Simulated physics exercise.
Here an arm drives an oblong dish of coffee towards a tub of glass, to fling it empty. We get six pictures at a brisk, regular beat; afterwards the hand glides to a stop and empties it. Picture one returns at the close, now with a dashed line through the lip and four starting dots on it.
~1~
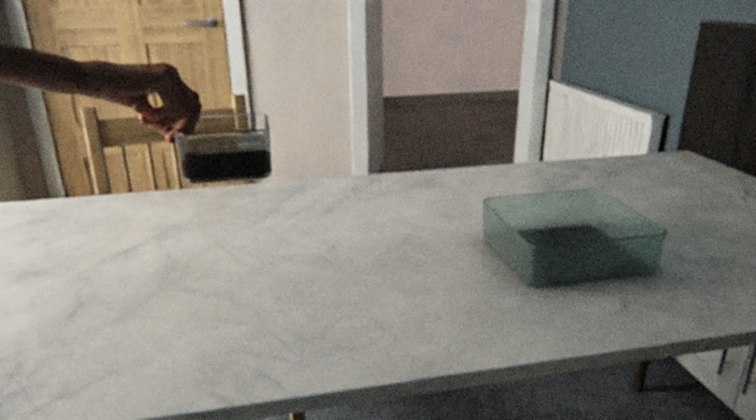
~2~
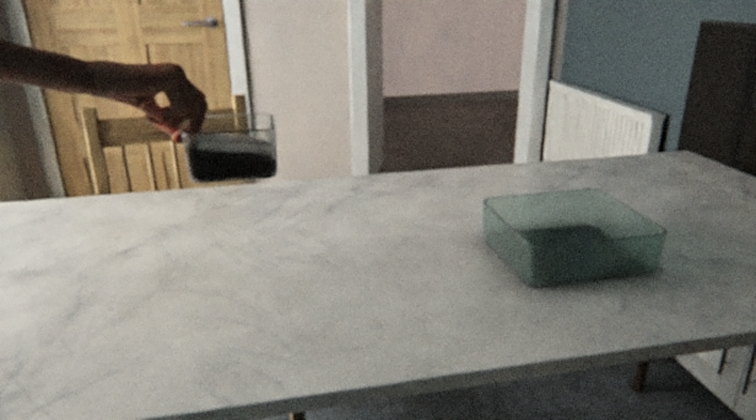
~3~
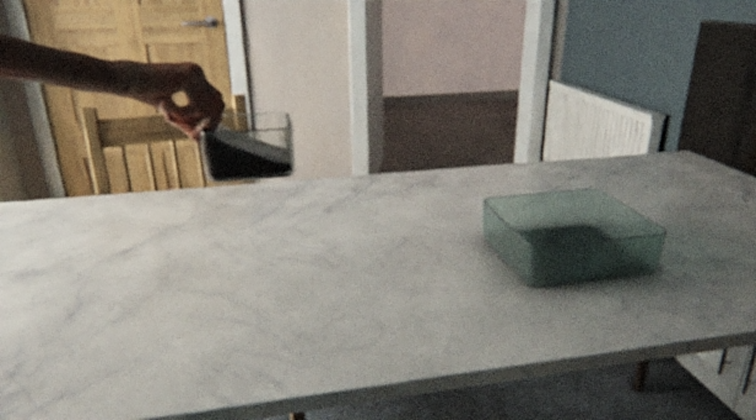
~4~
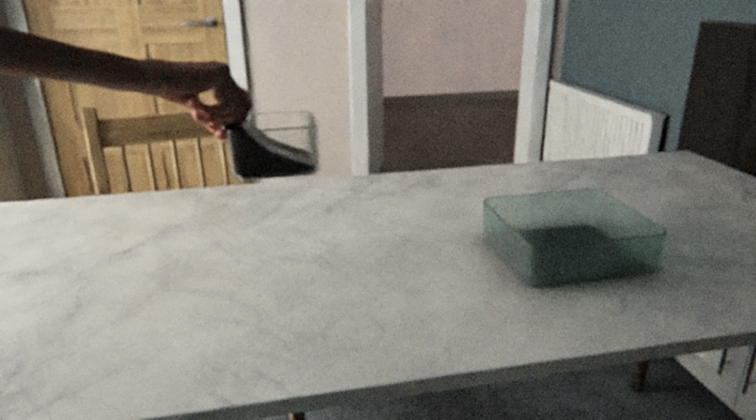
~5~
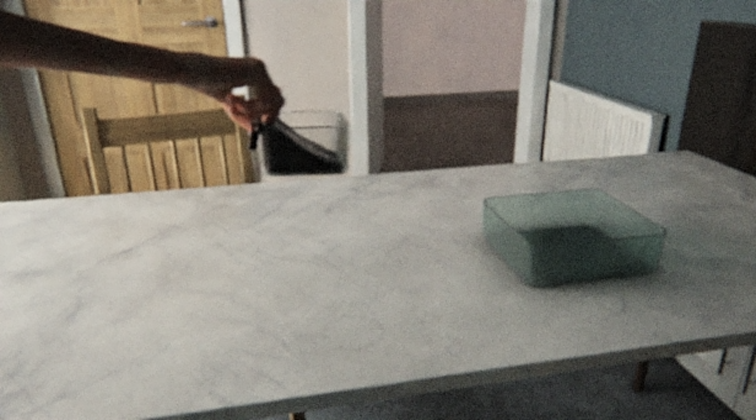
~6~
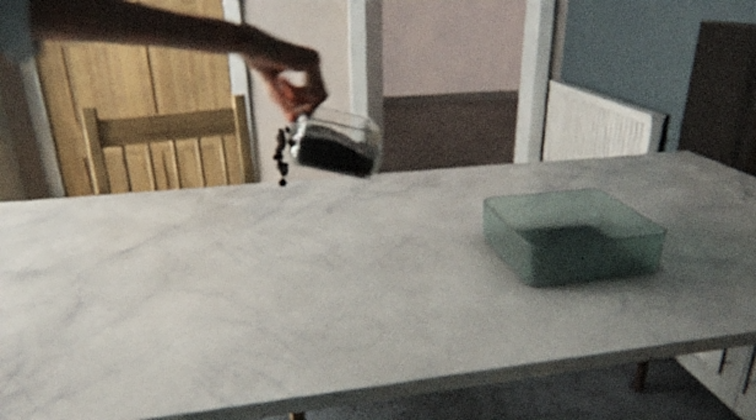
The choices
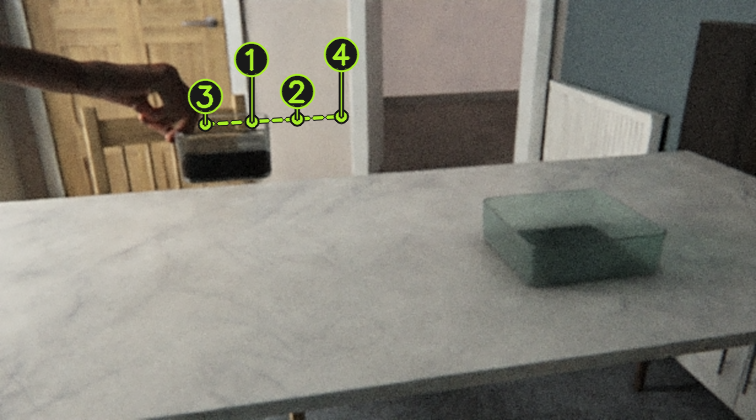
A hand at the end of an outstretched arm carries a clear oblong dish of dark coffee rightward above the far edge of a pale marbled table, seen from slightly above by a still camera. A greenish glass tub rests at right, with a wooden door and chair, a white radiator and a blue wall behind. The coffee sloshes up the dish's left side, spills over that rim in dark drops, and the dish tilts slightly.
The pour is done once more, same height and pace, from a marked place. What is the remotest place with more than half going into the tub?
Place 2 just does it.
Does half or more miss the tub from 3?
Yes, that goes wrong.
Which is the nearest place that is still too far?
It is 1.
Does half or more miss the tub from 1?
Yes, that goes wrong.
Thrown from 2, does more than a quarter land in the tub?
Yes.
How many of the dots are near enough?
Two.
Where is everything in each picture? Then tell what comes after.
Upright, lip at (266, 120); tub from (523, 285) to (654, 270); nothing has left yet, in the first frame.
Upright, lip at (271, 120); nothing has left yet, in the second frame.
Upright, lip at (288, 119); nothing has left yet, in the third frame.
Upright, lip at (312, 118); coffee is over the rim, down to (225, 126), in the fourth frame.
Tipped about 3°, lip at (343, 118); coffee is over the rim, down to (253, 142), in the fifth frame.
Tipped about 16°, lip at (377, 126); coffee is over the rim, down to (281, 177), in the sixth frame.
On the marked copy, 1 at (251, 121); 2 at (297, 119); 3 at (205, 124); 4 at (341, 116).
If 1 is chosen, about 36 % lands in the tub, 55 % falls short and 10 % goes beside or beyond.
If 2 is chosen, about 63 % lands in the tub, 23 % falls short and 14 % goes beside or beyond.
If 3 is chosen, about 10 % lands in the tub, 86 % falls short and 4 % goes beside or beyond.
If 4 is chosen, about 77 % lands in the tub, 16 % falls short and 6 % goes beside or beyond.
